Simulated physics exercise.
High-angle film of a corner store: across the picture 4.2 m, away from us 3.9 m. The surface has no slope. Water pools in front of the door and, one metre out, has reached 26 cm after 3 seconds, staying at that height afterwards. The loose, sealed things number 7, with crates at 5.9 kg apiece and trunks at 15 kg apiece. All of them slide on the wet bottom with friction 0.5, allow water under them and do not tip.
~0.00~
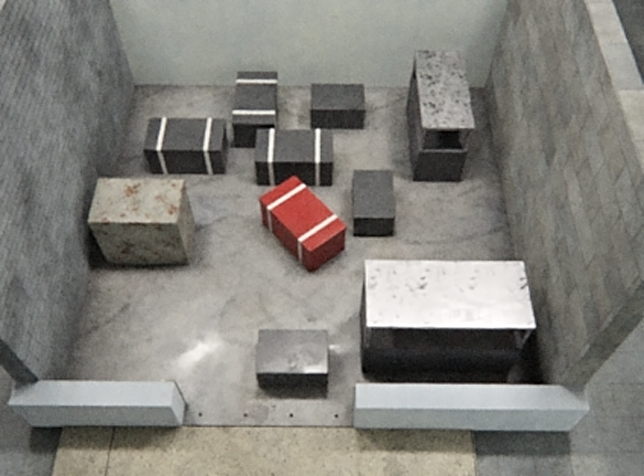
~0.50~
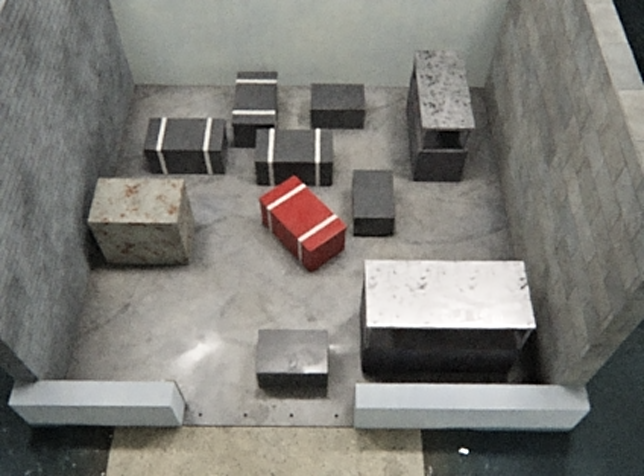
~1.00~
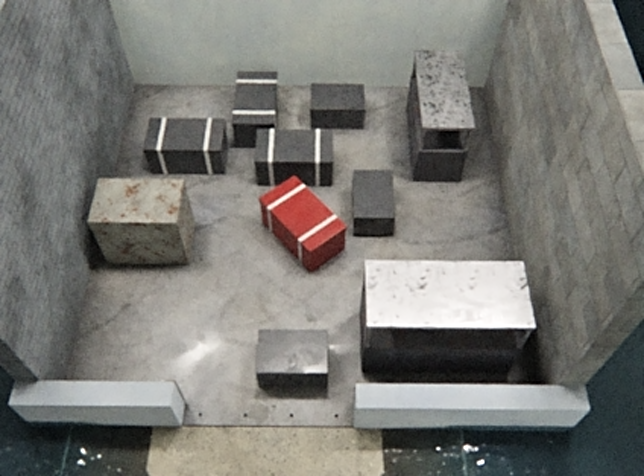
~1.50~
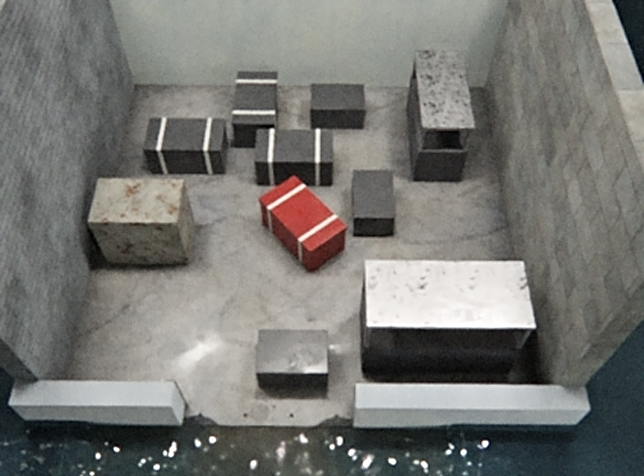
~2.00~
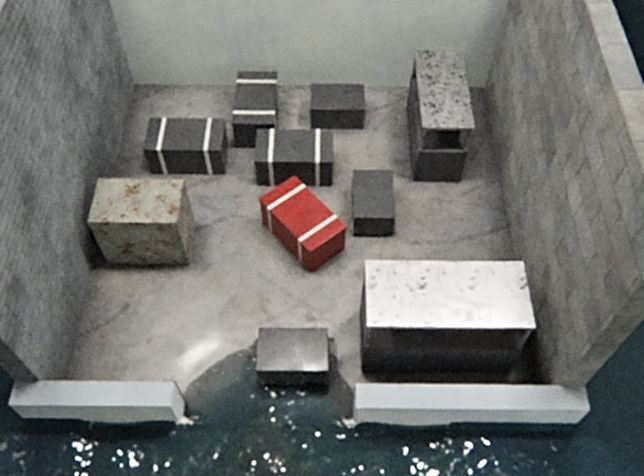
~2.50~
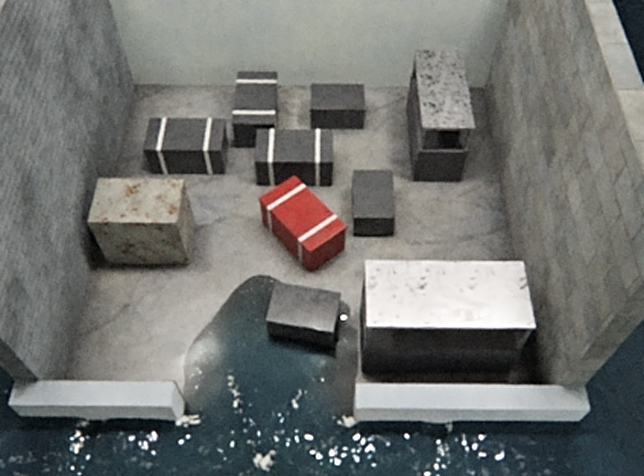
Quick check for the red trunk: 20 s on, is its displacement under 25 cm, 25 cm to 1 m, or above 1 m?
It will shift a modest distance.
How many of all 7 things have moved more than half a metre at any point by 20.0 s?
The number is 6.
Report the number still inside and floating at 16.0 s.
At that point I count 7.
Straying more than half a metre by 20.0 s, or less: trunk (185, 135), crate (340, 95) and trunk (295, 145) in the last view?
Order as asked: Beyond, below, beyond.
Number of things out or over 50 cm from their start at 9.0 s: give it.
It comes to 5.
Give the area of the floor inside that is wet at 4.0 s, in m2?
Flooded: Near 7.5 m2.
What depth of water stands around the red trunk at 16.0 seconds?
Roughly 19 cm at that moment.
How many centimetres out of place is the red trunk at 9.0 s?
By then it has shifted roughly 100 cm.
After 4.0 s the red trunk is near (326, 187), 0.4 m from its start, aground; 1 afloat.
After 9.0 s the red trunk is near (376, 142), 1.1 m from its start, afloat; 7 afloat.
After 16.0 s the red trunk is near (369, 194), 0.6 m from its start, afloat; 7 afloat.
After 20.0 s the red trunk is near (353, 176), 0.6 m from its start, afloat; 7 afloat.
